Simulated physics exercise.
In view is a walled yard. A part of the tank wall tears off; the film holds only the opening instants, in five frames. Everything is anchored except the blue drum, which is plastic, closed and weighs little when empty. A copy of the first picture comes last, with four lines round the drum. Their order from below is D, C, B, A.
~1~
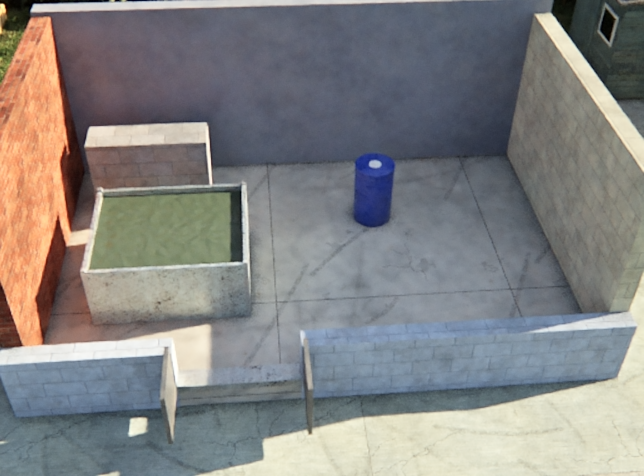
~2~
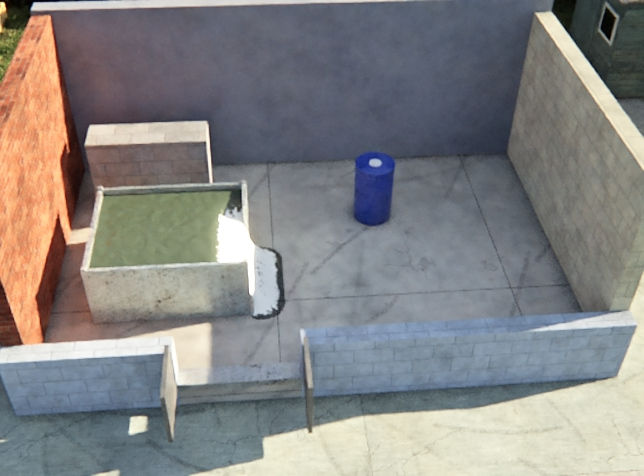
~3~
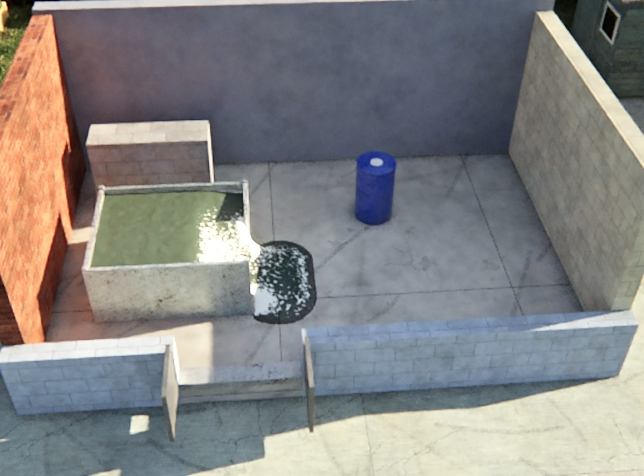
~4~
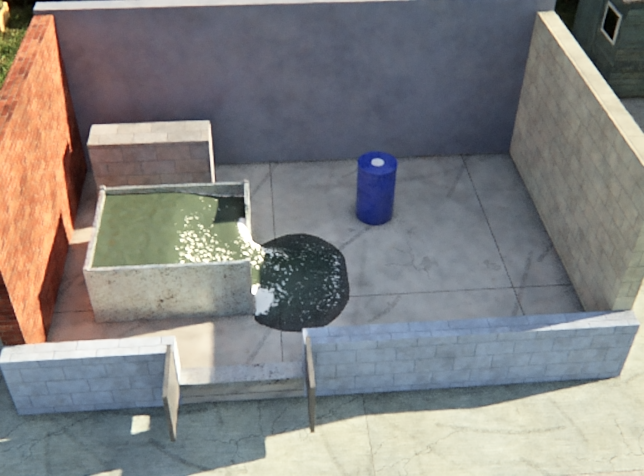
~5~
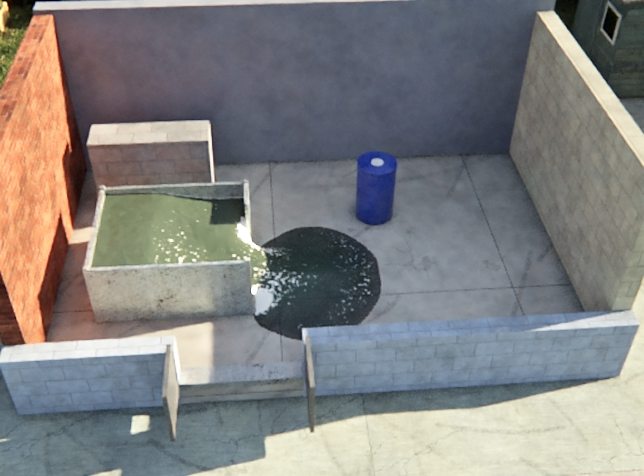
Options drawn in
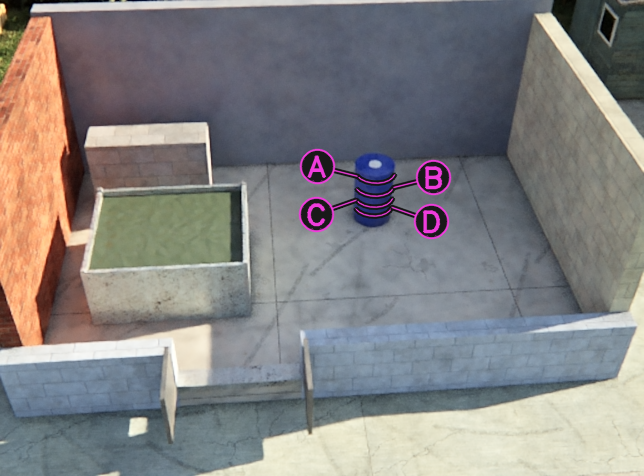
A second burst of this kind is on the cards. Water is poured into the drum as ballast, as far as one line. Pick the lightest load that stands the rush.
D will do.
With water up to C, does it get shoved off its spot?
No, not at all.
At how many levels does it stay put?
All of them.
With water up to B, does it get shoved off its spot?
No.
In magenta, A at (377, 183); B at (377, 196); C at (376, 207); D at (375, 216); from the bottom up D, C, B, A.
With A, it does not move.
With B, it does not move.
With C, it does not move.
With D, it does not move.
